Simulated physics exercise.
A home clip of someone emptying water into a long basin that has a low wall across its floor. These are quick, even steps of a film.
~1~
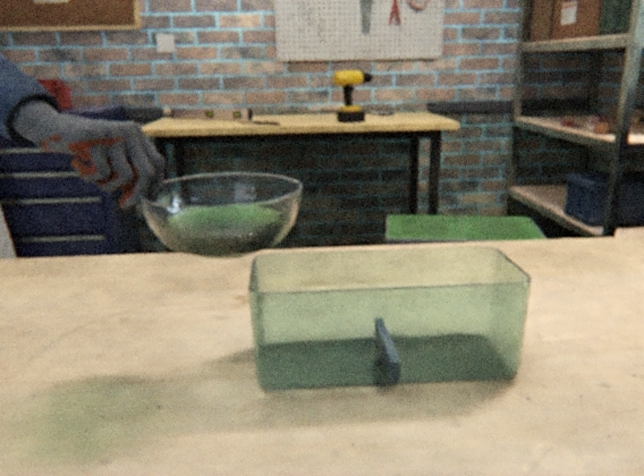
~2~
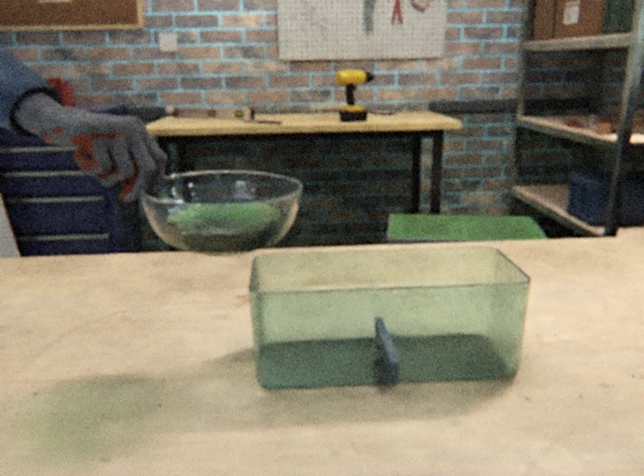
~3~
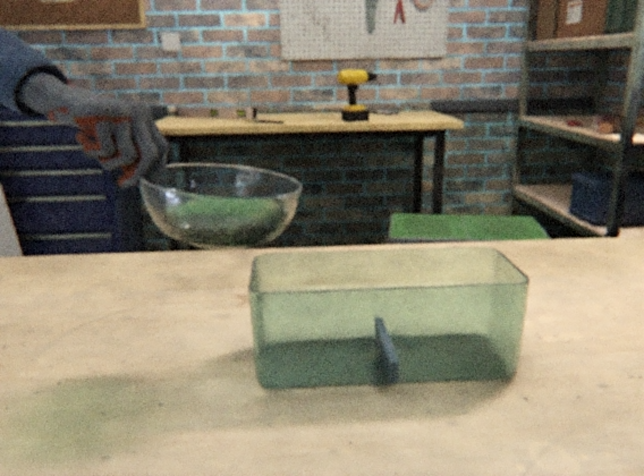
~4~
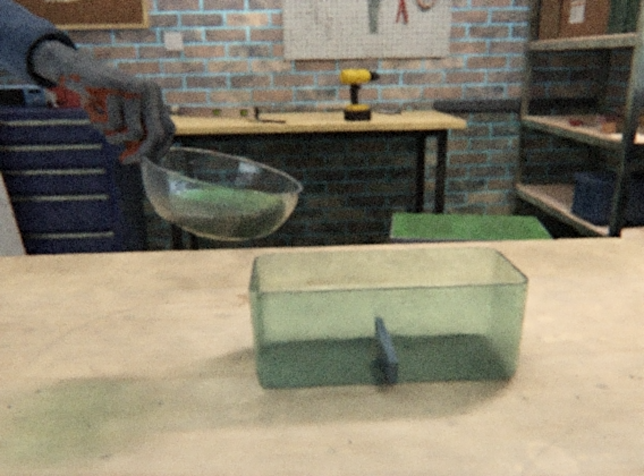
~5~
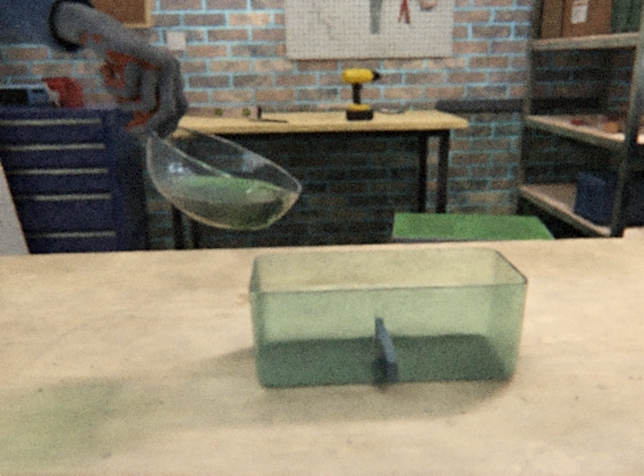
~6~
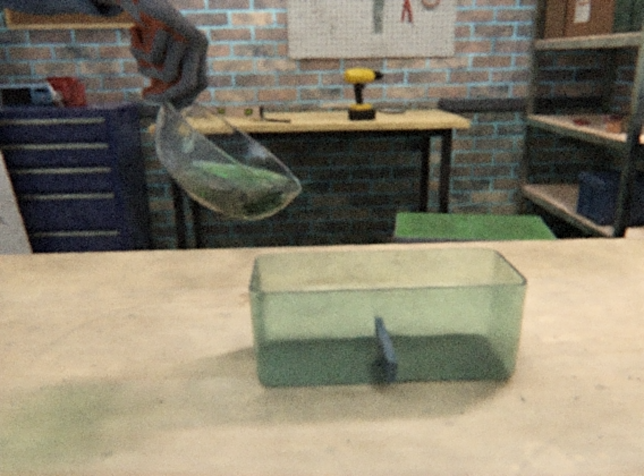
A gloved hand held a clear glass bowl of greenish water beside a long, see-through basin on a table, then rose and steadily tilted the bowl down toward the right.
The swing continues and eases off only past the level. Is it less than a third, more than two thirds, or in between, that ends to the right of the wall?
In the end between a third and two thirds is right of the wall.
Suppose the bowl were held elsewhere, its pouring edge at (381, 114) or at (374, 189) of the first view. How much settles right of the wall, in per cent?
In turn 65 and 80 in a hundred.
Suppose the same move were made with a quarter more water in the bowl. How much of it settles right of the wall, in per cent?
It comes to 60 per cent or so.
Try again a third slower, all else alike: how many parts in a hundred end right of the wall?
Close to 40 per cent.
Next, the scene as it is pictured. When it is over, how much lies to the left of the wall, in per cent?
Roughly 40 in a hundred.
A moment on, the bowl is tipped on its side and 23 per cent is still to pour, 16 is left of the wall and 0 right of it.
Next, the bowl is tipped on its side and 1 per cent is still to pour, 33 is left of the wall and 58 right of it.
Then the bowl is tipped on its side and 0 per cent is still to pour, 41 is left of the wall and 57 right of it.
Later the bowl is tipped on its side and 0 per cent is still to pour, 42 is left of the wall and 57 right of it.
In the end 42 per cent lies left of the wall, 57 right of it and 1 outside.
